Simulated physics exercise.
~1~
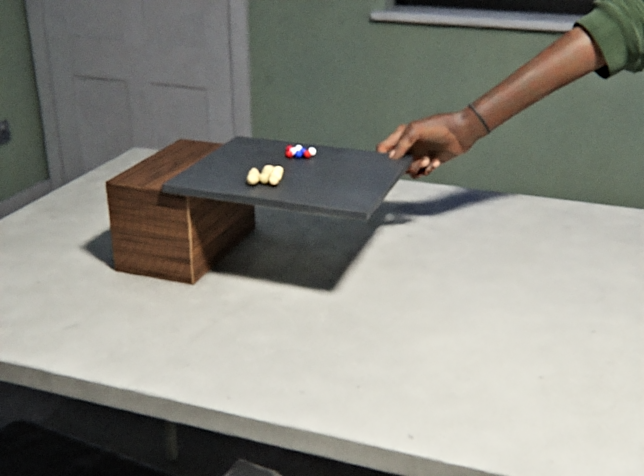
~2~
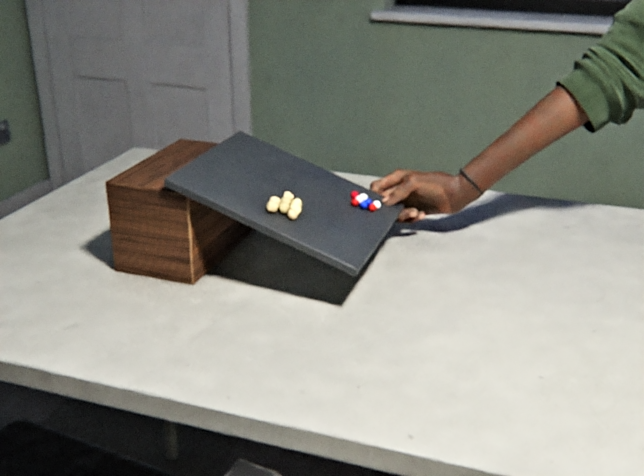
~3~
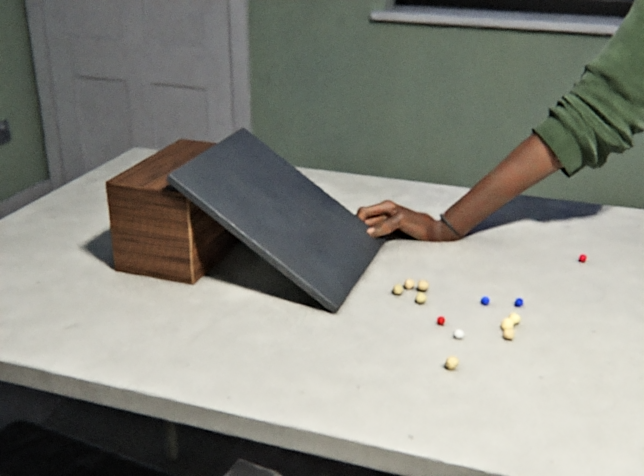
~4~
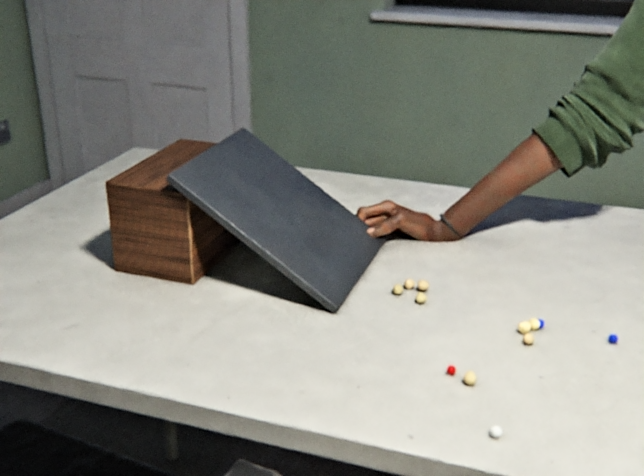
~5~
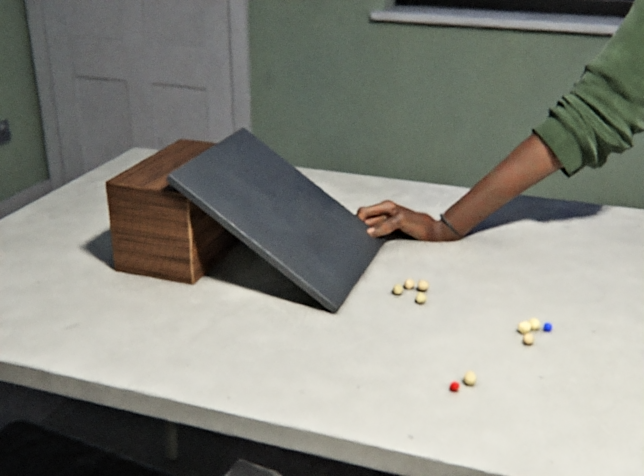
In a room with green walls and a pale door, a whitish table is seen from slightly above. A dark grey board rests with its left end on a brown wooden block, while a hand in a green sleeve holds its right end, with cream pieces near the front and red, blue and white ones behind. The hand lowers the held end, and both groups slide down towards the right. They spill off and scatter across the table as the board comes to rest steeply sloped. The cream pieces settle nearer, while the coloured ones travel farther, several disappearing from the tabletop, leaving one red and one blue.
